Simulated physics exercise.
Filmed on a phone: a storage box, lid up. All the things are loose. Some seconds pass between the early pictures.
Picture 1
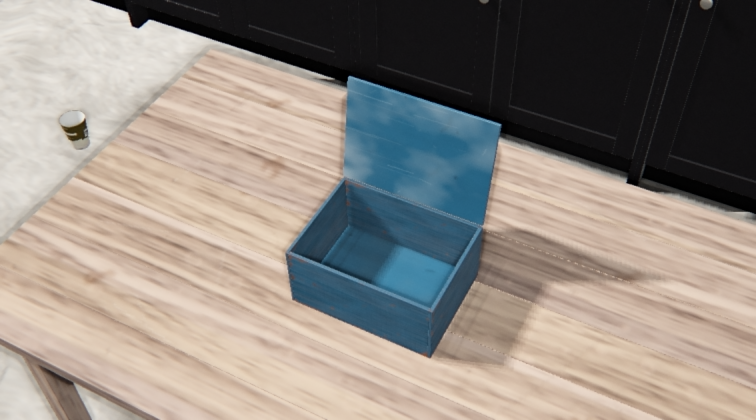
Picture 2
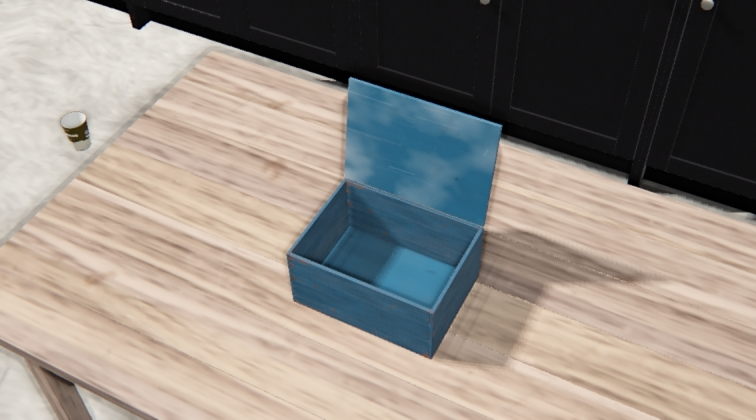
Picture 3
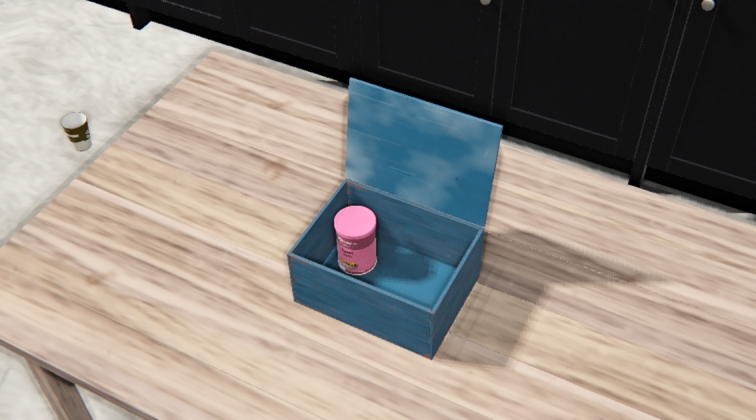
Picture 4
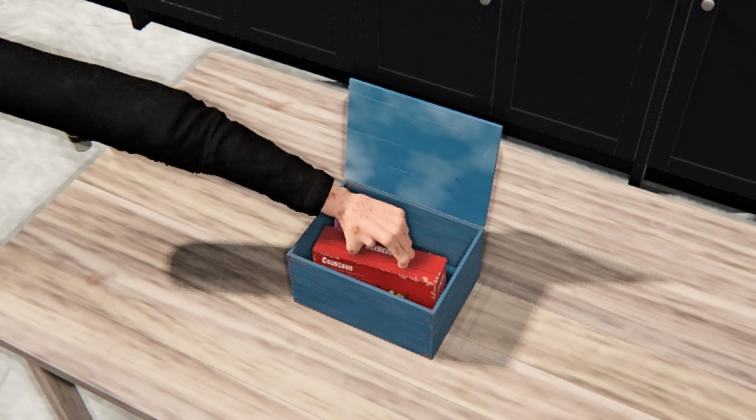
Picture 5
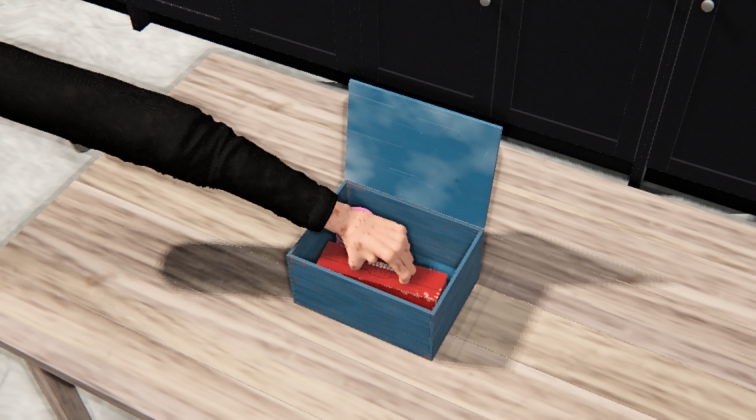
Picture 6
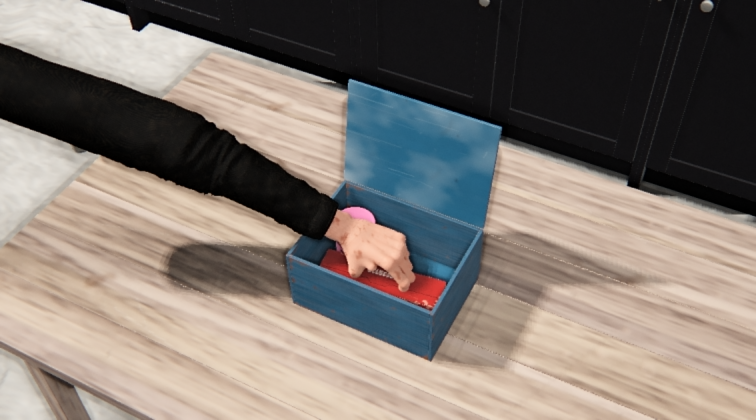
Blue wooden box standing open and empty on a table, then holding a pink tin as a hand lowers in a red carton.
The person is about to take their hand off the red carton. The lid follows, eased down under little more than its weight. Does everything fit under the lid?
As it turns out, it sits on the rim.
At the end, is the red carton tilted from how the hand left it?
The red carton stays as placed.
Then, 1.20 s on from there, lid starting down.
Then, 1.60 s on from there, lid 57° above the rim.
Then, 1.80 s on from there, lid 37° above the rim.
Then, 2.00 s on from there, lid 14° above the rim.
In the end, lid shut; both unmoved. At the end, from the last picture's camera, red carton near (381, 292).
